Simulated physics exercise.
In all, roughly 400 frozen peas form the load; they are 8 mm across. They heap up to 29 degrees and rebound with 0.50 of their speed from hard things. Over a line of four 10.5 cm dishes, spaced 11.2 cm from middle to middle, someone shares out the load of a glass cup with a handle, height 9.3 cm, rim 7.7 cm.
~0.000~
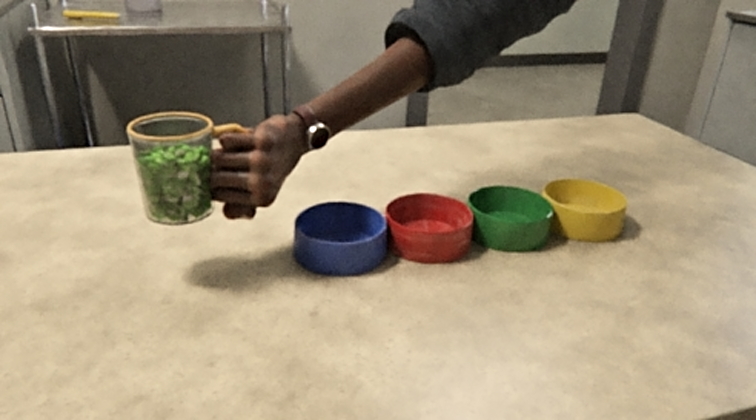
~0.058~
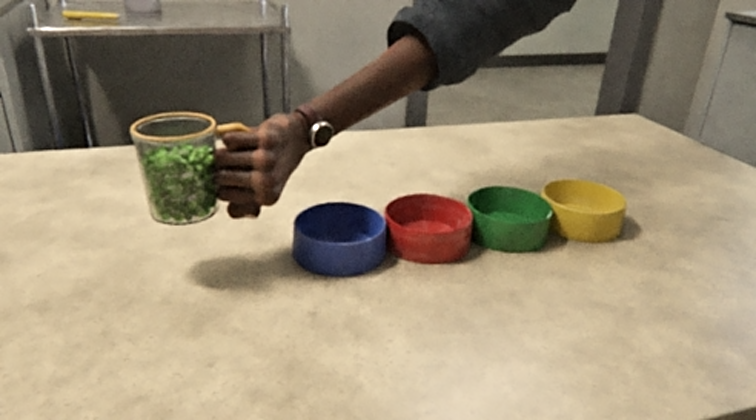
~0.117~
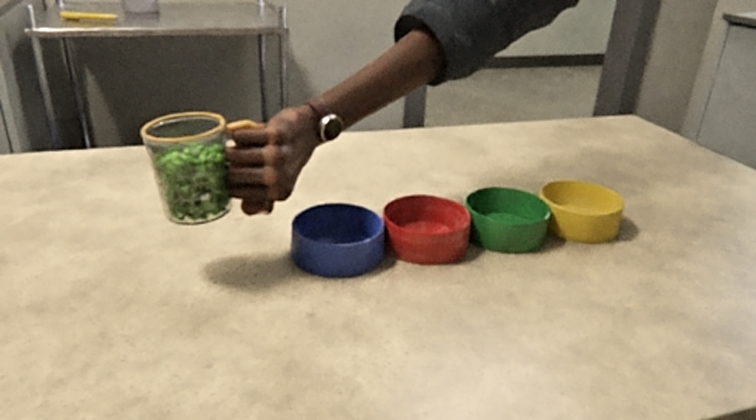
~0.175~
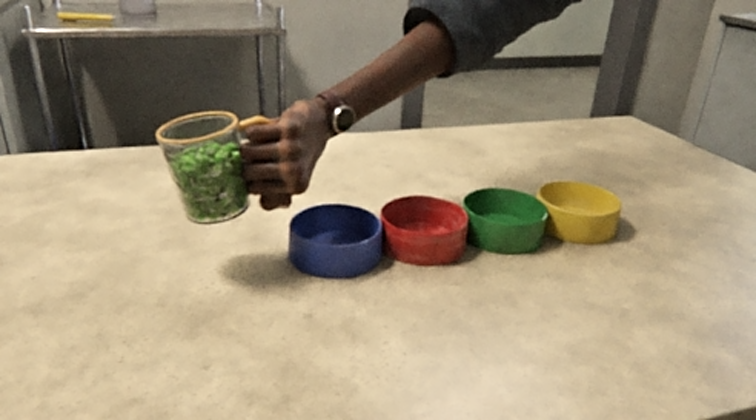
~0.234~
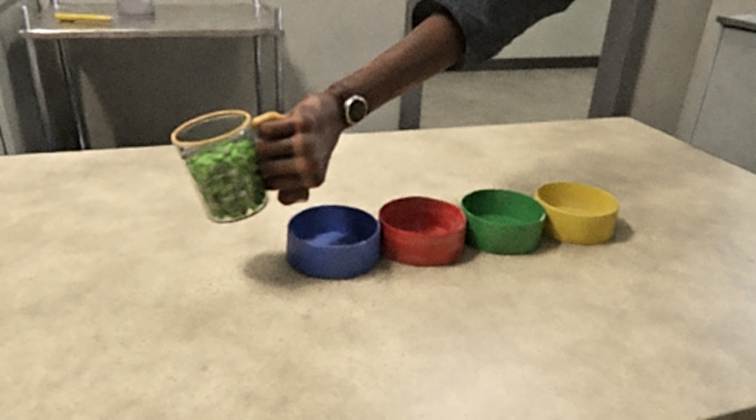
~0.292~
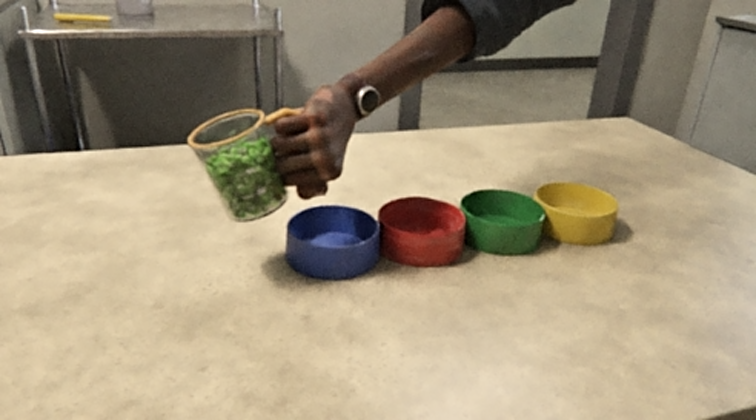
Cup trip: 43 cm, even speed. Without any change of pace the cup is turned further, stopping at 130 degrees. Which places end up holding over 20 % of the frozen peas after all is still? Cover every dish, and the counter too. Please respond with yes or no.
Red no, blue no, green yes, yellow no, counter no.
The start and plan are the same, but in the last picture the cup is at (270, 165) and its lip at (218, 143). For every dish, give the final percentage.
Red 0; blue 0; green 100; yellow 0.
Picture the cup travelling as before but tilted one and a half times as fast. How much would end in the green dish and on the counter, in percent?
Shares - green: 30, counter: 10.
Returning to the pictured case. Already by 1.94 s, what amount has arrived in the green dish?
Some 95 per cent.
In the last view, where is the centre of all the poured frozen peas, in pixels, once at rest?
Somewhere near (493, 220) in the last picture.
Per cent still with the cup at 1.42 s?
I'd estimate some 85 per cent of the load.
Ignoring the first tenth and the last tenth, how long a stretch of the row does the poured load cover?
It spans roughly 6 centimetres along the row.
After 0.97 s, tilt 71 degrees; cup holds 100 %.
Then, at 1.42 s, tilt 106 degrees; cup holds 85 %, red 5 %, green 10 %.
Then, at 1.94 s, tilt 130 degrees; cup holds 0 %, red 5 %, green 95 %.
In the end, at 2.5 s, red 5 %, blue 0 %, green 95 %, yellow 0 %, counter 0 %.
